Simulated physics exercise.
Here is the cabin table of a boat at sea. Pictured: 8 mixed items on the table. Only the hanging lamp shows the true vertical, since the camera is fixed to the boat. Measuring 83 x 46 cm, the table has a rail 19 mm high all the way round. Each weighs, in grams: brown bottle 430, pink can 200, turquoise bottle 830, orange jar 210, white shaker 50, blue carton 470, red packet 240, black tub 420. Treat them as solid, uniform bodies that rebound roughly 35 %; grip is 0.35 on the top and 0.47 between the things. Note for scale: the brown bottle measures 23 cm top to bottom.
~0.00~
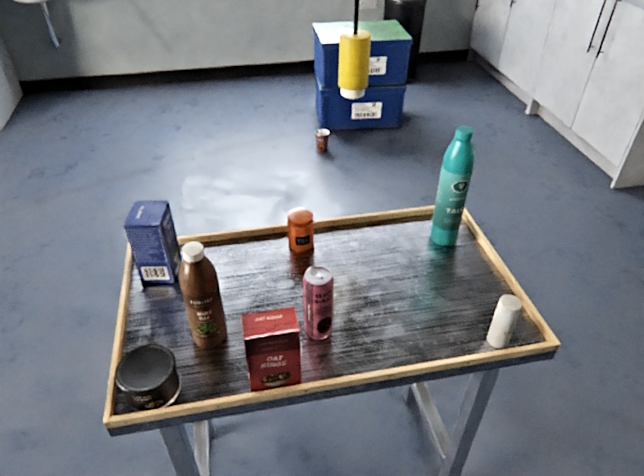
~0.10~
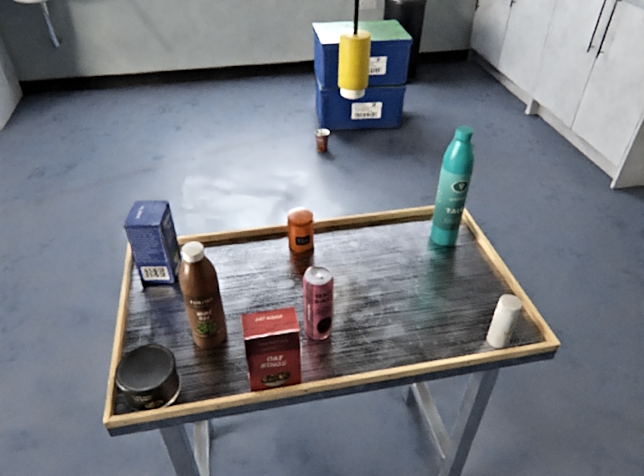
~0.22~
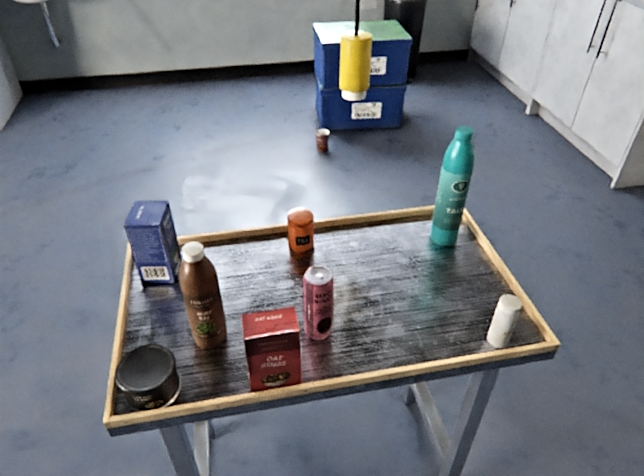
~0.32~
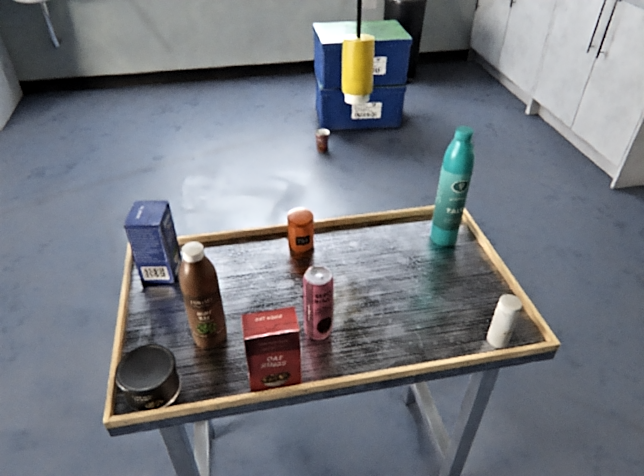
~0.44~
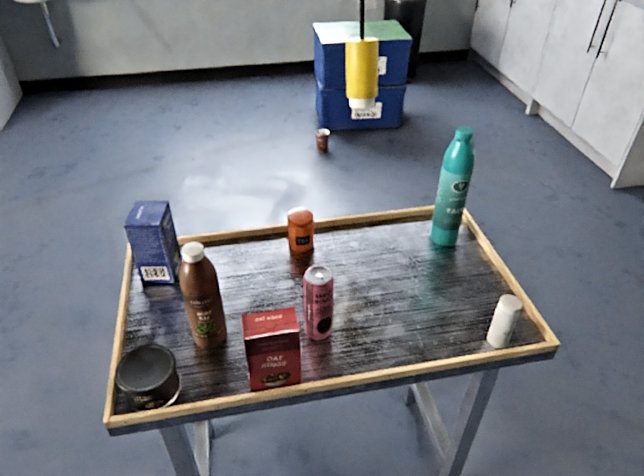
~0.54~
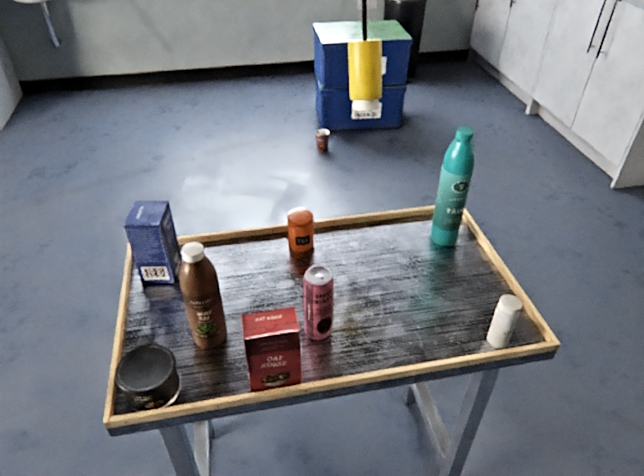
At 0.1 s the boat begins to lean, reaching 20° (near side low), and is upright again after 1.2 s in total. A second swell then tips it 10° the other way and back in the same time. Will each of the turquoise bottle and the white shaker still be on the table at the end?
Turquoise bottle: Yes, white shaker: No.
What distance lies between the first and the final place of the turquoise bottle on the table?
I'd put it at about 27 centimetres.
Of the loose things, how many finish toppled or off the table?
I get 3.
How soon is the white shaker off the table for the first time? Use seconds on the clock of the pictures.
About 1.2 seconds.
After 1.04 s, heel 8°, near side down; turquoise bottle 68° off its base near (486, 259); white shaker 10° off its base near (507, 326); brown bottle 16° off its base.
After 1.34 s, boat level; white shaker now off the table; turquoise bottle on its side near (502, 298); brown bottle on its side.
After 1.84 s, heel 10°, far side down; turquoise bottle on its side near (499, 300); brown bottle on its side.
In the end (3.0 s), off the table, white shaker; toppled on the table, brown bottle and turquoise bottle; the other 5 under 5 cm from the start. In the last view, turquoise bottle near (509, 296).
